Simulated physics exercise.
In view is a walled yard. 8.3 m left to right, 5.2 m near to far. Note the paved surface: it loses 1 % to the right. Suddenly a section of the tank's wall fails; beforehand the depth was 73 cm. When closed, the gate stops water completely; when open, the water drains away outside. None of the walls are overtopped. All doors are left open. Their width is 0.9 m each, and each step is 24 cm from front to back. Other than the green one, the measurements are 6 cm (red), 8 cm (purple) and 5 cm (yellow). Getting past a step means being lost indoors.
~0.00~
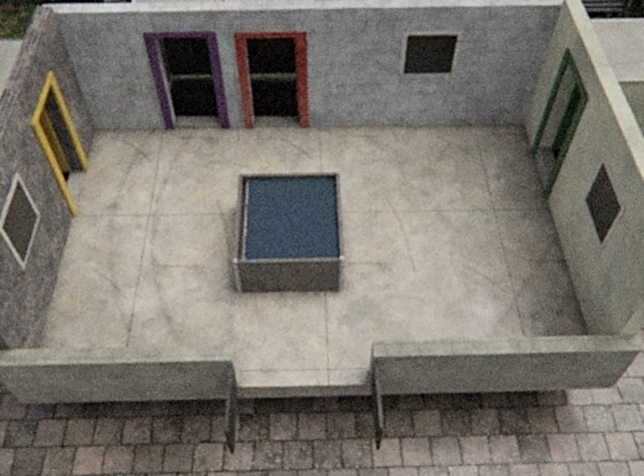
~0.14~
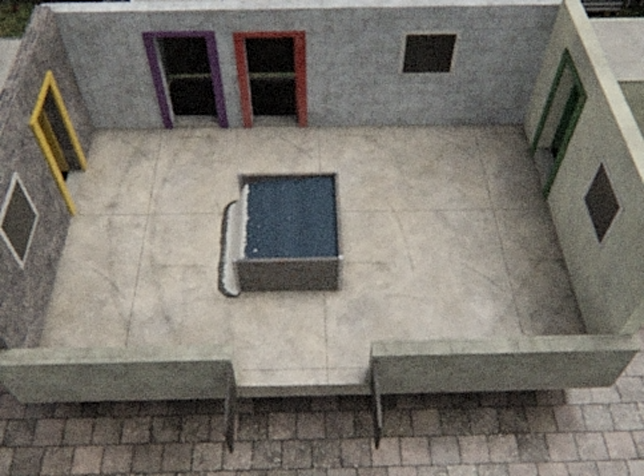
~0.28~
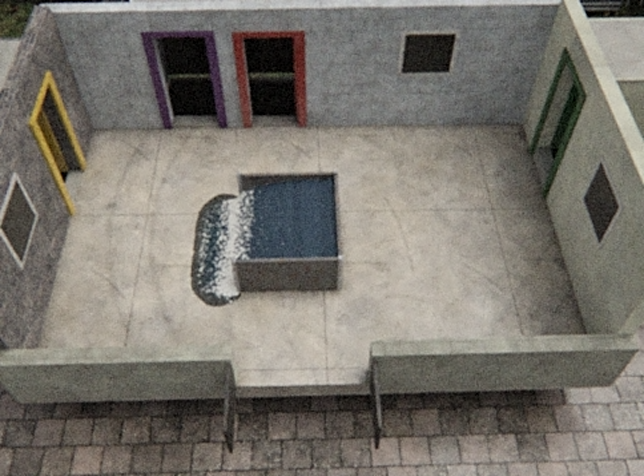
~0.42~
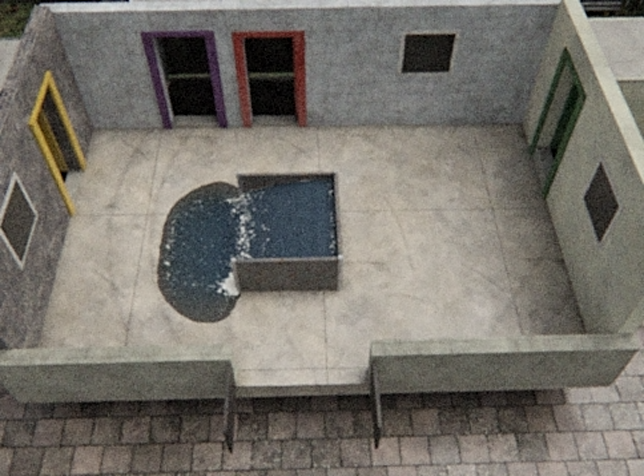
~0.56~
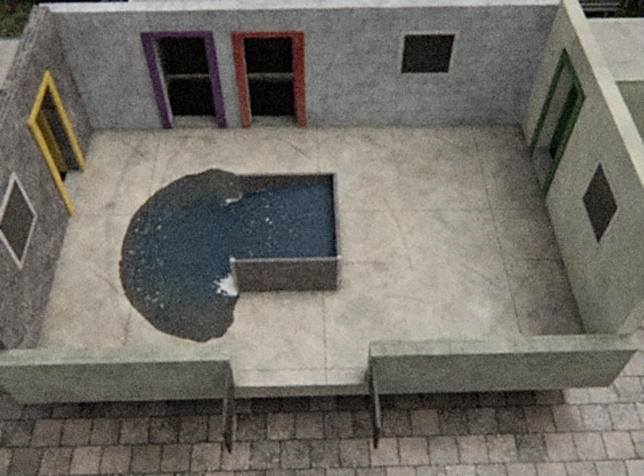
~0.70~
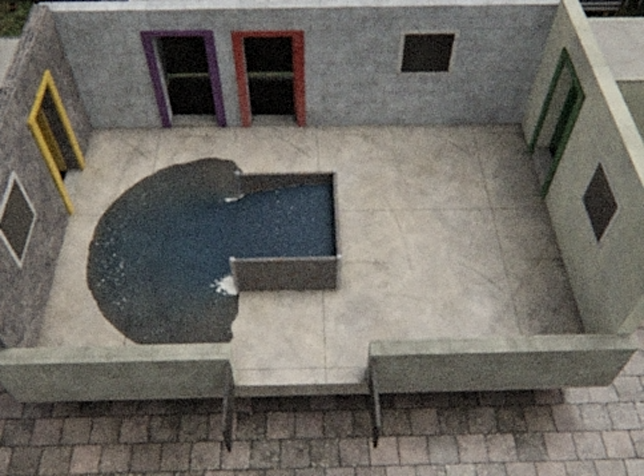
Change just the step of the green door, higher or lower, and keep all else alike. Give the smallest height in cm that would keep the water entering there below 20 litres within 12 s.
Roughly 7 cm.
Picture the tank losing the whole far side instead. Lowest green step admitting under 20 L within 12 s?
About 11.5 centimetres.
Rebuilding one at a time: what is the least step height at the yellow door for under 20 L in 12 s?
The yellow door needs around 19 cm.
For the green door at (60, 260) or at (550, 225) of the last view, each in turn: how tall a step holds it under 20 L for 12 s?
First place around 29 cm, second around 6.0 cm.
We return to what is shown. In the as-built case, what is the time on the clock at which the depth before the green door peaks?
Peak time: About 9.0 s.
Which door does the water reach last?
Door: Green.
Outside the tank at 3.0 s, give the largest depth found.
Max depth: Near 29 cm.
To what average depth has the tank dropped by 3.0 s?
Roughly 12 cm.
After 1.4 s water covers 30 % of the floor, deepest (36 cm) near (61, 254); it has not reached the green door.
After 3.0 s water covers 35 % of the floor, deepest (29 cm) near (92, 133); it has not reached the green door.
After 12.0 s water covers 95 % of the floor, deepest (8 cm) near (544, 198); 8 cm at the green door, 0 litres in over its 26 cm step.
At the green door as built, the water arrived by 7.2 s and peaked near 12 cm at 9.0 s.
With a step of 5.5 cm, 37 litres would have come in within the 12 s; with 7.5 cm, 13 litres. So under 20 litres takes about 7 cm.
